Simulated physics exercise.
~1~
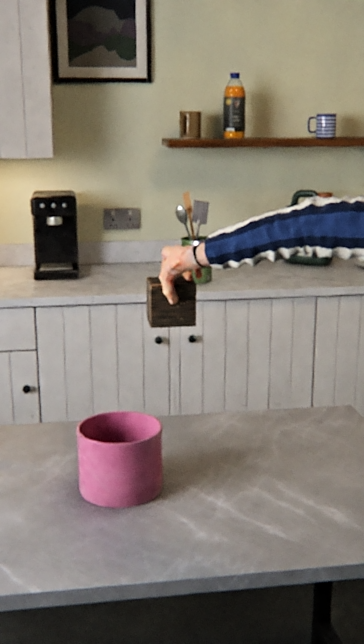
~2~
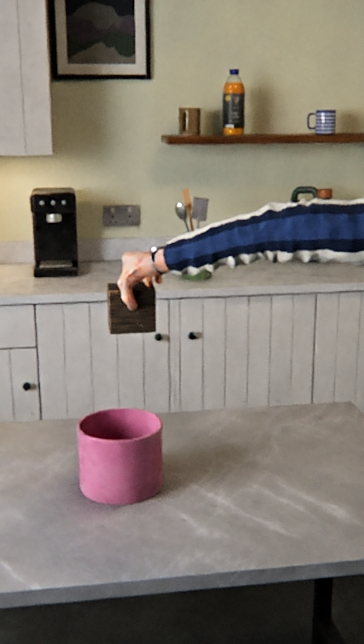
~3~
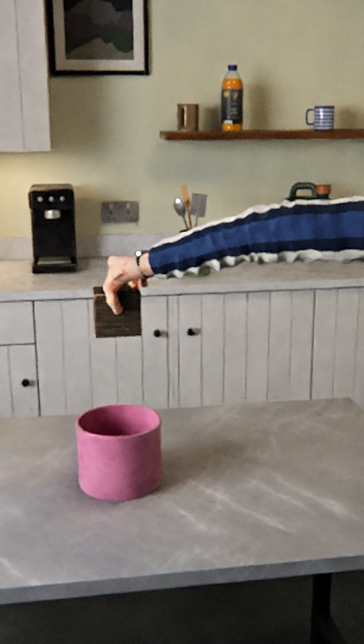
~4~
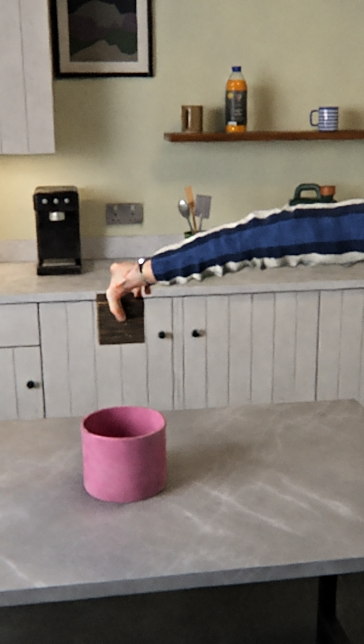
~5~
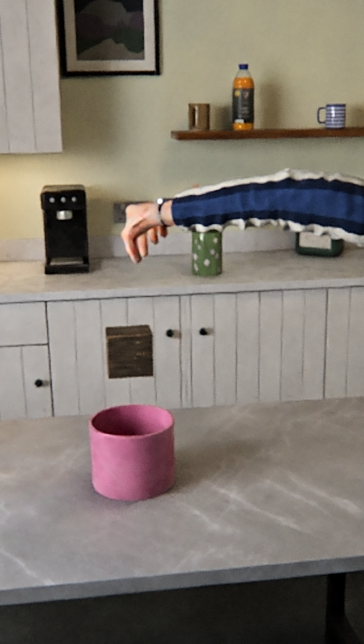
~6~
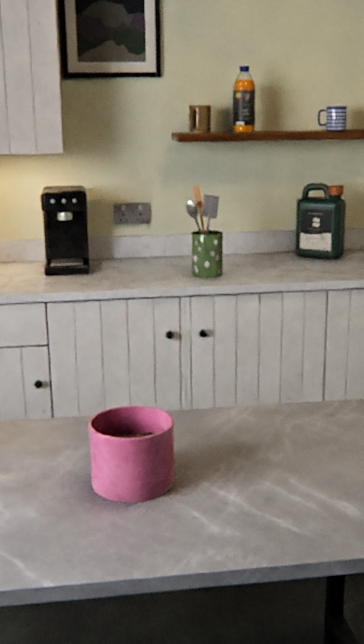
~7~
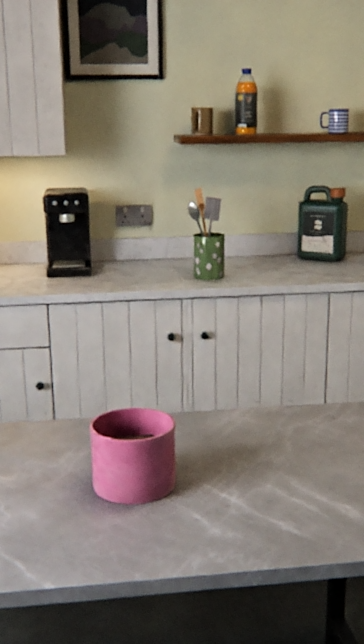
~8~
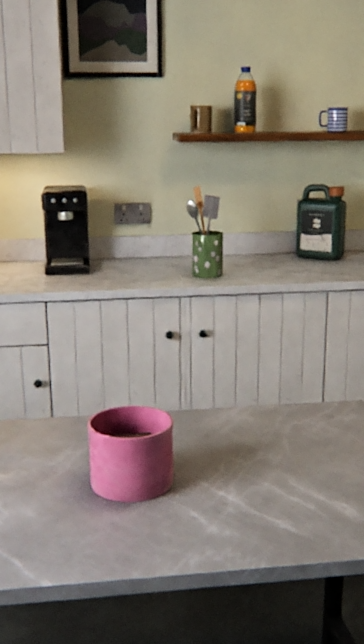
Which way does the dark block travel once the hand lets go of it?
It moves down, dropping into the pink container below.
